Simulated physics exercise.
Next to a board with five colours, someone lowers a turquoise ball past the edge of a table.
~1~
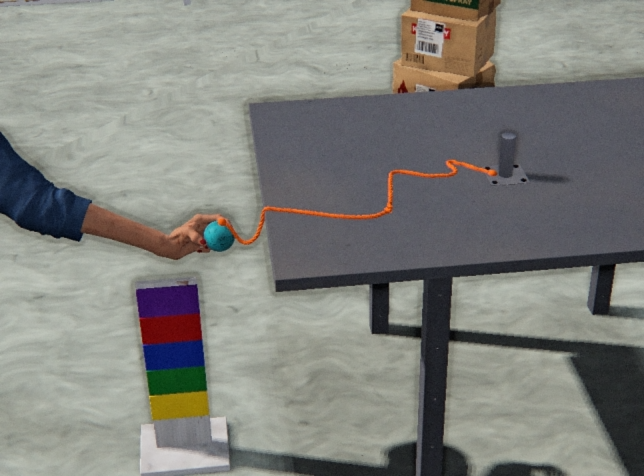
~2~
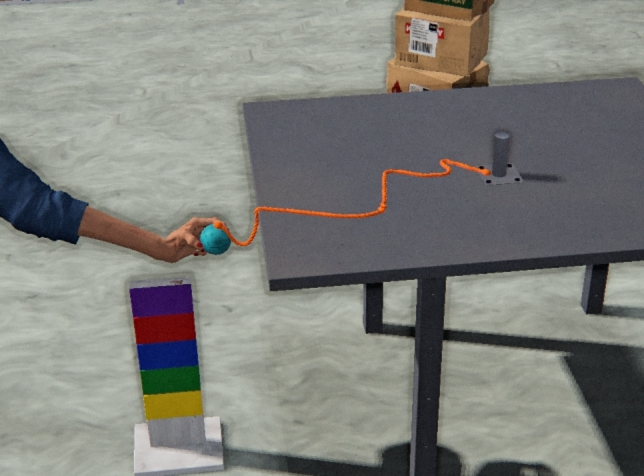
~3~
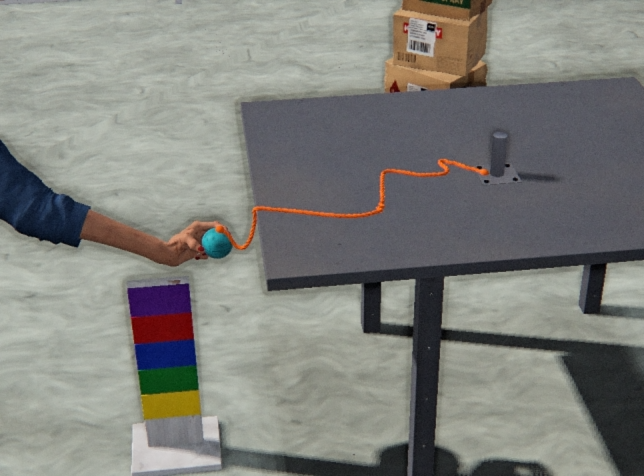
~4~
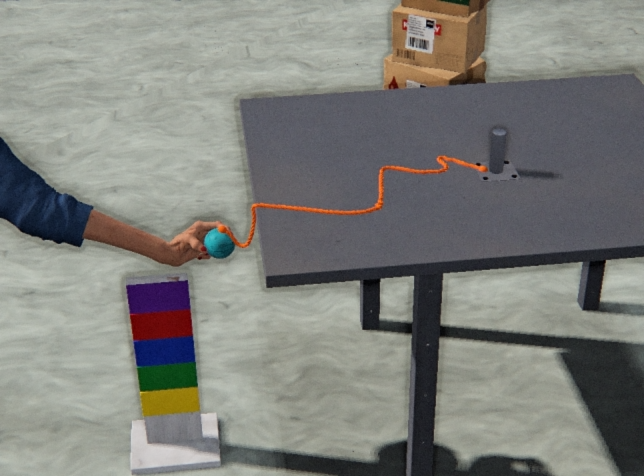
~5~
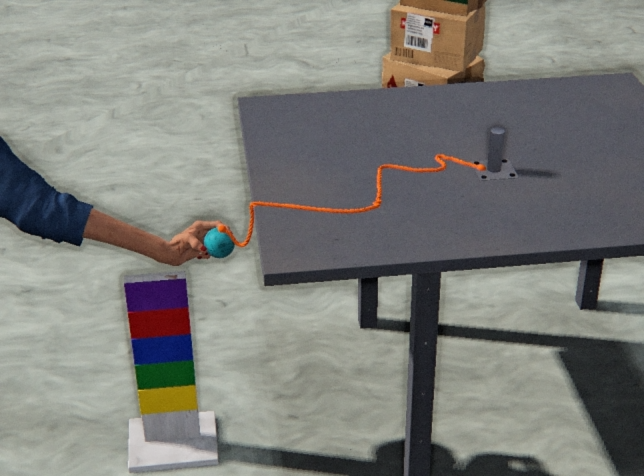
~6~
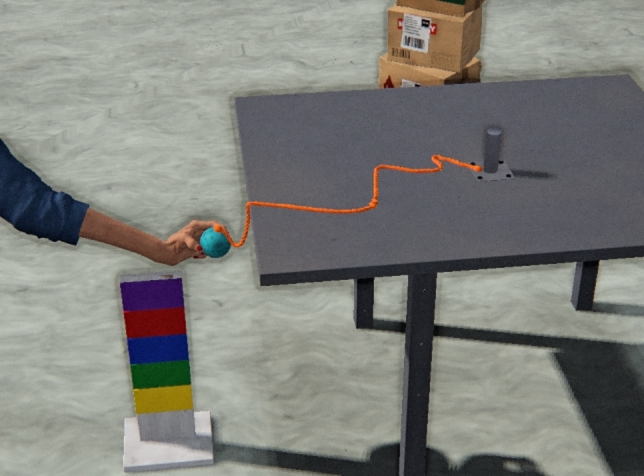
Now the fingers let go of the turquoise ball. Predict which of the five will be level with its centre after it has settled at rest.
I predict green.
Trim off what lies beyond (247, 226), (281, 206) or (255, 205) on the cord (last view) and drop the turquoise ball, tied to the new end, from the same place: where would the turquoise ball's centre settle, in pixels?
Going through them in turn gives (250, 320), (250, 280) and finally (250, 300).
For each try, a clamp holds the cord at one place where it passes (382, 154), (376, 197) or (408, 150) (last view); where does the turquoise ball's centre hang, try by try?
Approximately (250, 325), (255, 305) and (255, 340), respectively.
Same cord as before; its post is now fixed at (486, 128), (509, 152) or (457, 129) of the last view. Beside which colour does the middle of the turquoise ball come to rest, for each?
Going case by case, it's blue, blue and finally green.
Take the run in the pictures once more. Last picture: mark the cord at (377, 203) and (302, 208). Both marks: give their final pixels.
One ends up around (267, 187), the other around (250, 246).
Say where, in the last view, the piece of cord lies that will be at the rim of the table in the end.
Look close to (365, 210) - that's the one.
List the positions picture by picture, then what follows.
The first picture shows turquoise ball (219, 236); purple (168, 303); red (171, 330); blue (174, 356); green (177, 382); yellow (180, 407).
The second picture shows turquoise ball (216, 240); cord through (457, 164) (415, 175) (385, 196) (339, 216) (260, 212).
The third picture shows turquoise ball (217, 243).
The fourth picture shows turquoise ball (220, 243); cord through (454, 160) (412, 171) (382, 193) (336, 213) (257, 209).
The fifth picture shows turquoise ball (219, 243).
The sixth picture shows turquoise ball (216, 243); cord through (448, 160) (407, 170) (376, 192) (331, 212) (251, 207).
Early on, ball near (226, 367); level with green.
Midway, ball near (271, 348); level with green.
Near the end, ball near (248, 364); level with green.
Finally, ball near (256, 362); level with green. At green.
